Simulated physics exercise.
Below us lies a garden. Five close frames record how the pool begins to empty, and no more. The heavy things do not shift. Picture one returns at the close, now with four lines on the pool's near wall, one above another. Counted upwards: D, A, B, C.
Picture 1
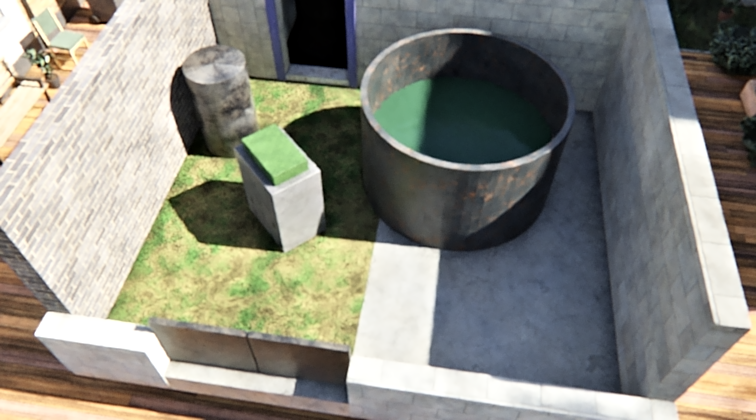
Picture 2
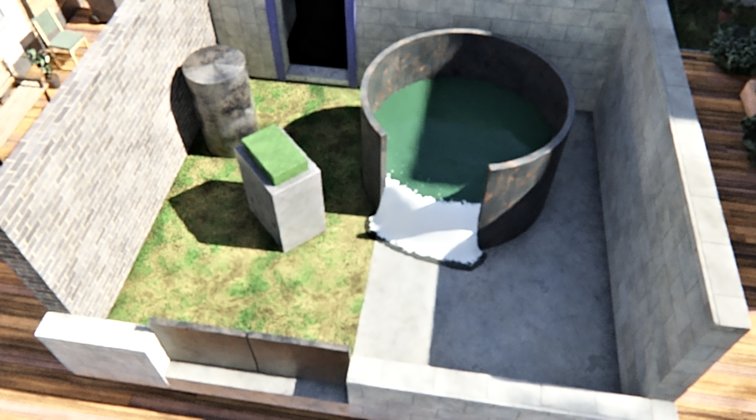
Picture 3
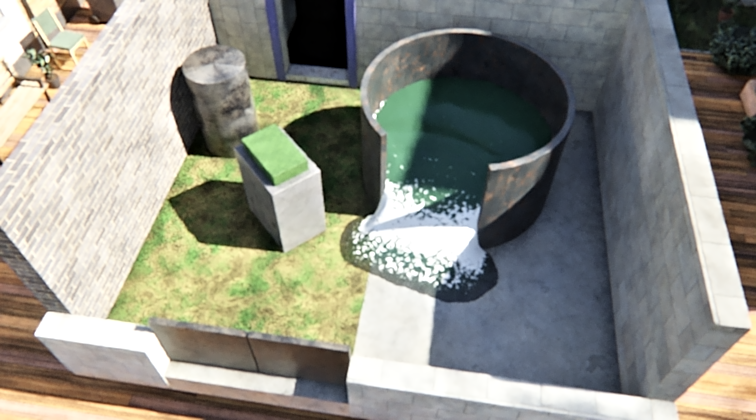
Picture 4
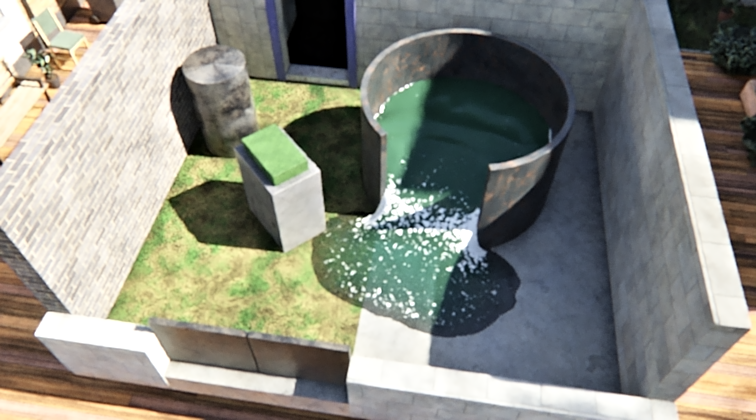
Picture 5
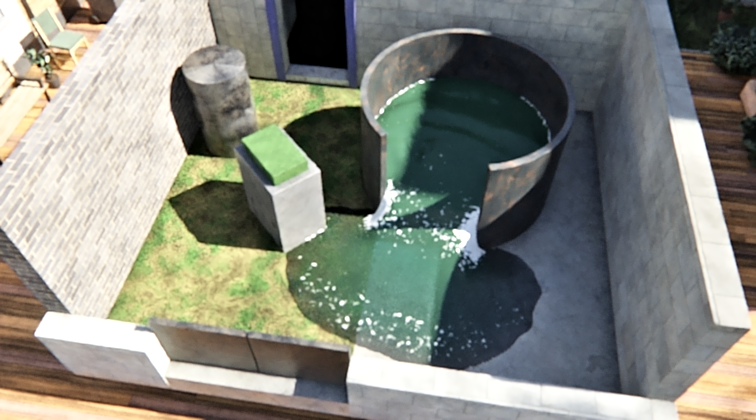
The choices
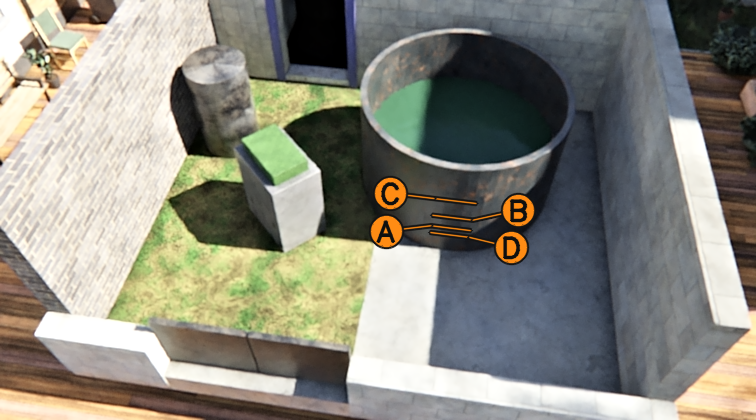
Large round metal tank of green water opening at the front, water pouring out and spreading across the walled garden's paving and grass.
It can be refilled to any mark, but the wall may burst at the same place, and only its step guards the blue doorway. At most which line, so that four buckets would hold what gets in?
B.
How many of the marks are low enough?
Three of them.
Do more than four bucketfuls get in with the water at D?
No, that is safe.
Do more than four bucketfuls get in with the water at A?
No, not at all.
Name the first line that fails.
Here it is line C.
In orange, A at (450, 228); B at (452, 217); C at (455, 201); D at (449, 234); from the bottom up D, A, B, C.
With A, nothing gets over.
With B, a bucket or two gets in.
With C, about 11 bucketfuls get in.
With D, nothing gets over.
